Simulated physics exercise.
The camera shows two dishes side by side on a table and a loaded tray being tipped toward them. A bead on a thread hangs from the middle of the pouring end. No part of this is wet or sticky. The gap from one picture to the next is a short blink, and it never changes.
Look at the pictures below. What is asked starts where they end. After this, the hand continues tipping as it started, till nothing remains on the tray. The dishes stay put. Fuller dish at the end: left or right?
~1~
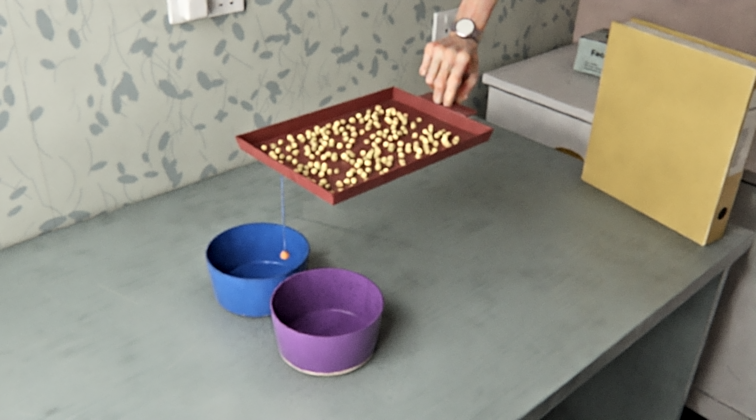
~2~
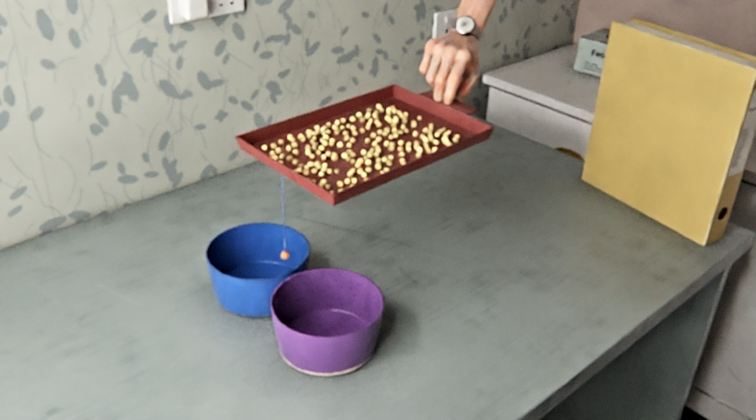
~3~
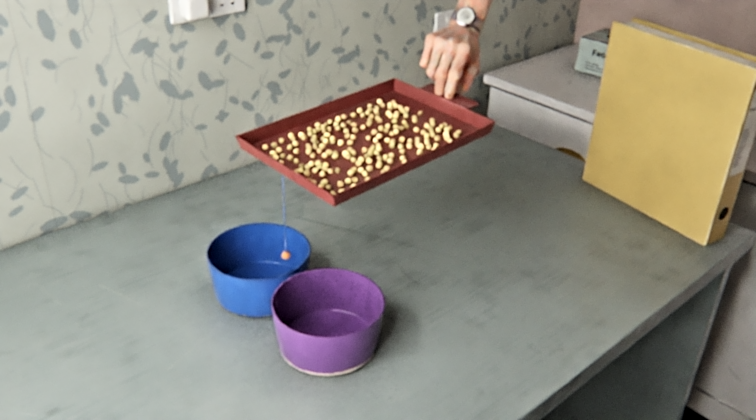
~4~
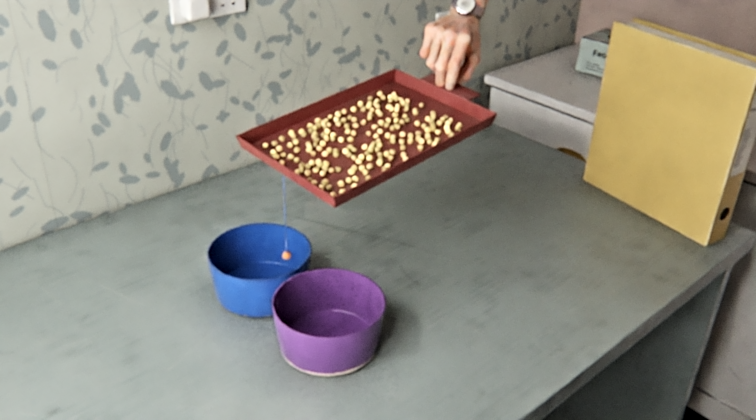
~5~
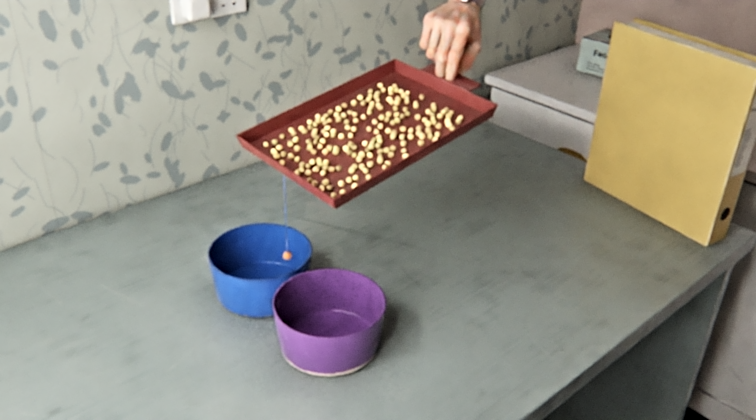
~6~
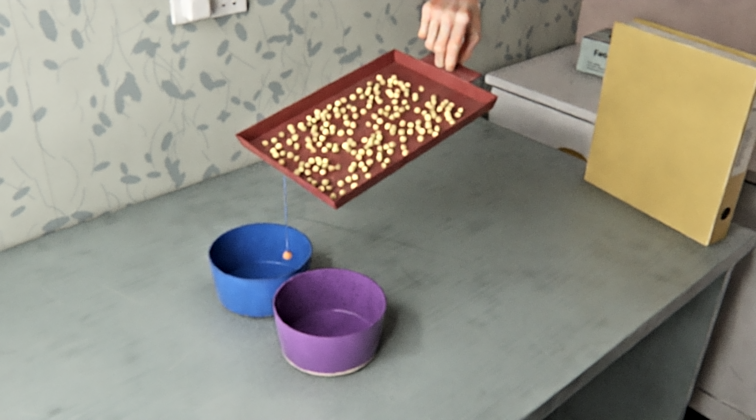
Larger portion: Right.
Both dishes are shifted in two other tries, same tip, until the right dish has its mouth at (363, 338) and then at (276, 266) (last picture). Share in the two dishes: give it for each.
Close to 80 %, followed by close to 30 %.
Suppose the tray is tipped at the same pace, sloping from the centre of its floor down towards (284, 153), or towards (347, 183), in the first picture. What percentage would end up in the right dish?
About 0 and 100 percent.
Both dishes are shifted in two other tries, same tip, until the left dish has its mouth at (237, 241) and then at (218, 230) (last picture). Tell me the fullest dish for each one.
For the first place, the dish on the right side; for the second, the dish on the right side.
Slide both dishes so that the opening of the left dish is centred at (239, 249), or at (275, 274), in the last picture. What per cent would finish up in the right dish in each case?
90 %, 40 %.
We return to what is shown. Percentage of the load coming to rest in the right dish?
Roughly 80 in a hundred.
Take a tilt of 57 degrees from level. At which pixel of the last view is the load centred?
About (316, 175).
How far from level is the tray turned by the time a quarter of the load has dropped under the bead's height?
I'd say close to 100 degrees.
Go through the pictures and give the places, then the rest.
In the first frame, corners of the pouring end near (240, 137) and (333, 191), level; middle of the load near (367, 142), soya beans; left dish near (216, 285); right dish near (283, 342); bead on its thread near (285, 255).
In the second frame, corners of the pouring end near (241, 136) and (333, 192), level; middle of the load near (368, 141).
In the third frame, corners of the pouring end near (241, 136) and (334, 193), tipped barely, lowest at the right corner; middle of the load near (368, 138).
In the fourth frame, corners of the pouring end near (241, 136) and (334, 194), tipped a little, lowest at the right corner; middle of the load near (369, 133).
In the fifth frame, corners of the pouring end near (241, 135) and (334, 196), tipped a little, lowest at the right corner; middle of the load near (369, 129).
In the sixth frame, corners of the pouring end near (241, 134) and (334, 197), tipped a little, lowest at the right corner; middle of the load near (369, 124); left dish near (218, 286); right dish near (285, 342).
Shortly afterwards, tray tipped steeply; all but a few on the tray; only a few in the right dish; only a few in the air.
Next, tray tipped right over; near two thirds on the tray; a little in the right dish; only a few outside both; near a quarter in the air.
Some moments later, tray tipped past a quarter turn; the bulk in the right dish; a little in the left dish; near a quarter outside both.
In the end, tray tipped past a quarter turn; the bulk in the right dish; a little in the left dish; near a quarter outside both.
